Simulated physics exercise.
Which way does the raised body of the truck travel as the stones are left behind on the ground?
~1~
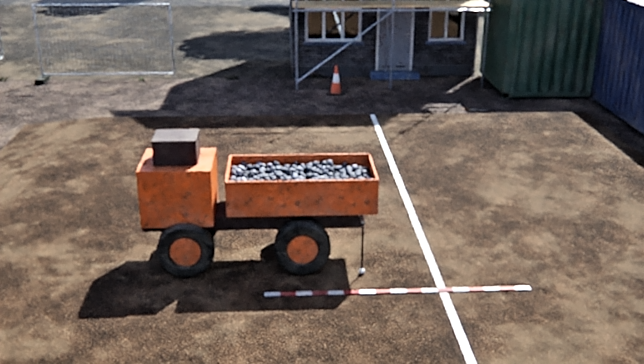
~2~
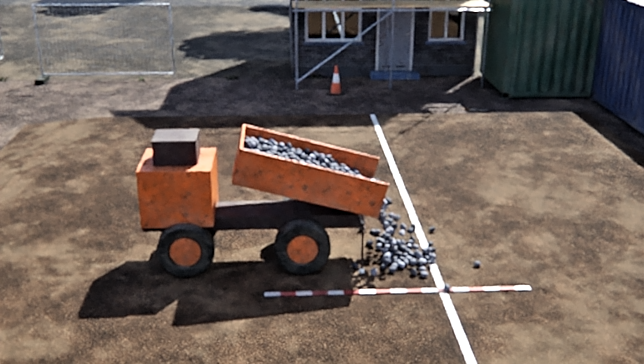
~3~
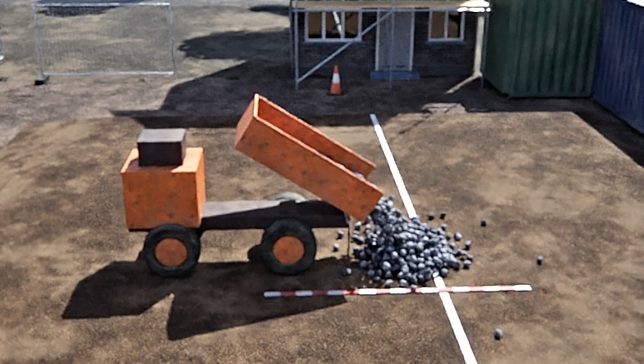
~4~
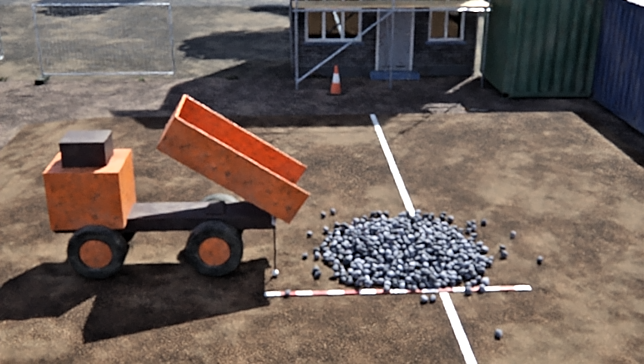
It travels to the left along with the truck, away from the heap of stones.
The clip shows an orange tipper truck raising its body and spilling grey stones onto a white line on the ground, then pulling away to the left with the body still raised, leaving a low, spread-out heap lying across the line.
